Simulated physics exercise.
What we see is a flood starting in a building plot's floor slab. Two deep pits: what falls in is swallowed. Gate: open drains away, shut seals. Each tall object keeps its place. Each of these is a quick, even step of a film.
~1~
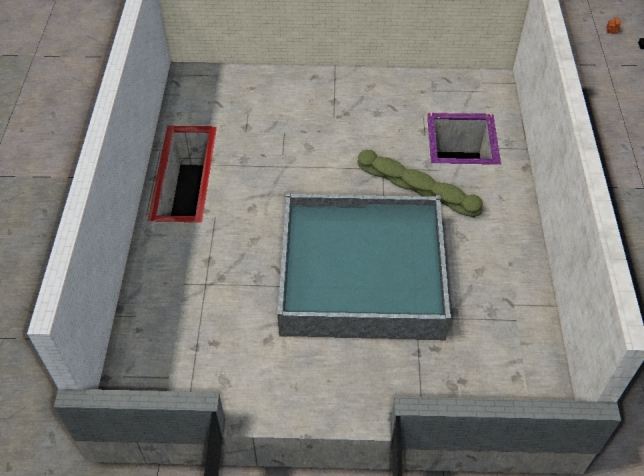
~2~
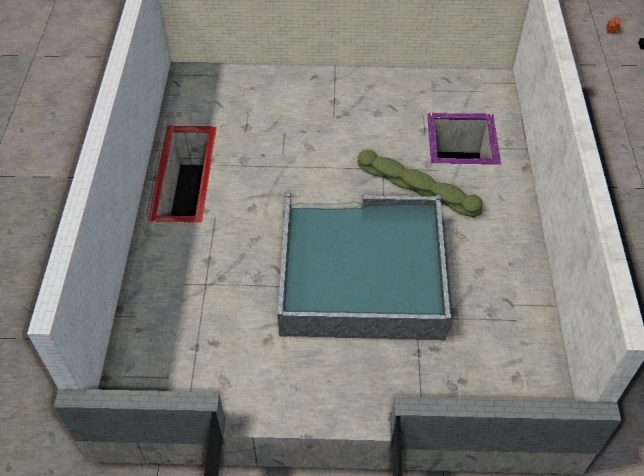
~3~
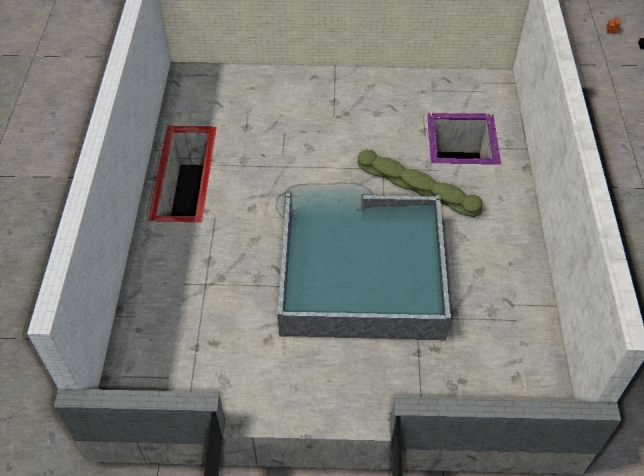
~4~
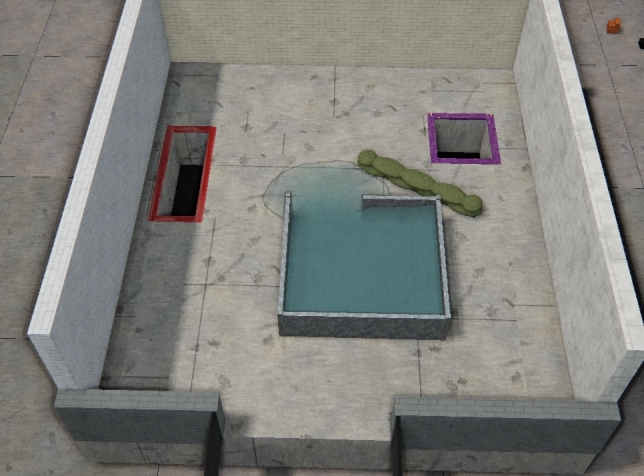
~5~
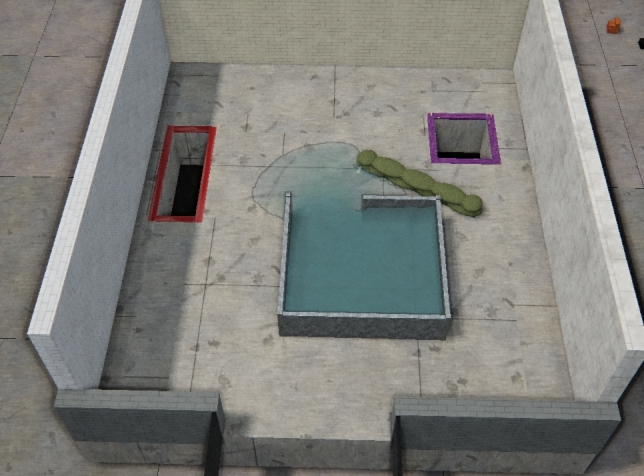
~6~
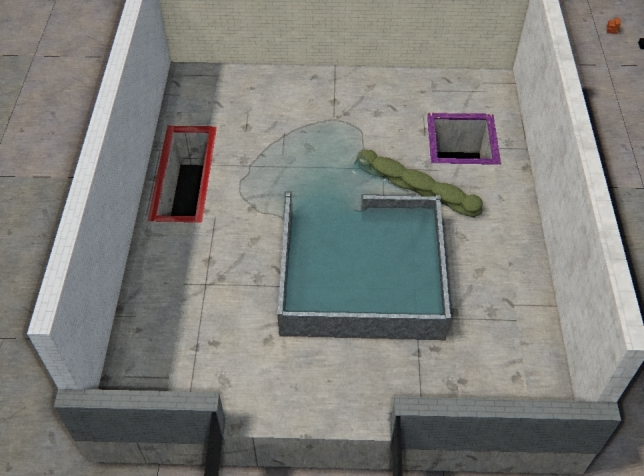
Water pouring through a gap in the far side of a square tank, spreading across a walled concrete floor beside a green barrier.
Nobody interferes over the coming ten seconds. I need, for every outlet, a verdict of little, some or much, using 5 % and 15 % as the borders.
Verdicts: Gate, little; purple pit, some; red pit, much.
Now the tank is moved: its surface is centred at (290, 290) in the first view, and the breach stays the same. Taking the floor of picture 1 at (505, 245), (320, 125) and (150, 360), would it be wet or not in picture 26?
In order: Unflooded, then inundated, then unflooded.
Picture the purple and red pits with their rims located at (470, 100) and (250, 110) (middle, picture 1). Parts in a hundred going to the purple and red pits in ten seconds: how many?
Per cent by pit - purple: 14 / red: 40.
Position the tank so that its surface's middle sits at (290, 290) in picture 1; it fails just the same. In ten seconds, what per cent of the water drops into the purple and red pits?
Ten seconds on: Purple pit 10 percent, red pit 30 percent.
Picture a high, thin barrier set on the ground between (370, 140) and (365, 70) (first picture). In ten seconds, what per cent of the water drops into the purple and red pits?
Purple 4 %, red 30 %.
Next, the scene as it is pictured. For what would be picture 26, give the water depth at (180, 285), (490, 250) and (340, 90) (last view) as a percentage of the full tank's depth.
In that order: 0, 4 and 16 per cent.
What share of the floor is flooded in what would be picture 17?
That works out at 30 %.
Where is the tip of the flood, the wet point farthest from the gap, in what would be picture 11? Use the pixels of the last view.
The farthest wet point should be near (300, 68).
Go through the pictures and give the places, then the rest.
The first frame shows the water tank at (363, 256) is whole and still.
In the second frame, the front is at a hidden place, out from the gap on the water tank's far side.
In the third frame, the front is at (357, 188), out from the gap on the water tank's far side.
In the fourth frame, water pours out on the water tank's far side and has run to (349, 166).
In the fifth frame, the front is at (346, 147), out from the gap on the water tank's far side.
In the sixth frame, water pours out on the water tank's far side and has run to (335, 124).
A moment on, water covers 20 % of the floor; the gate 0 %, the purple pit 0 %, the red pit 0 %.
Next, water covers 30 % of the floor; the gate 0 %, the purple pit 0 %, the red pit 1 %.
Then, water covers 35 % of the floor; the gate 0 %, the purple pit 0 %, the red pit 3 %.
Later, water covers 50 % of the floor; the gate 0 %, the purple pit 2 %, the red pit 12 %.
In the end, water covers 60 % of the floor; the gate 0 %, the purple pit 9 %, the red pit 23 %.
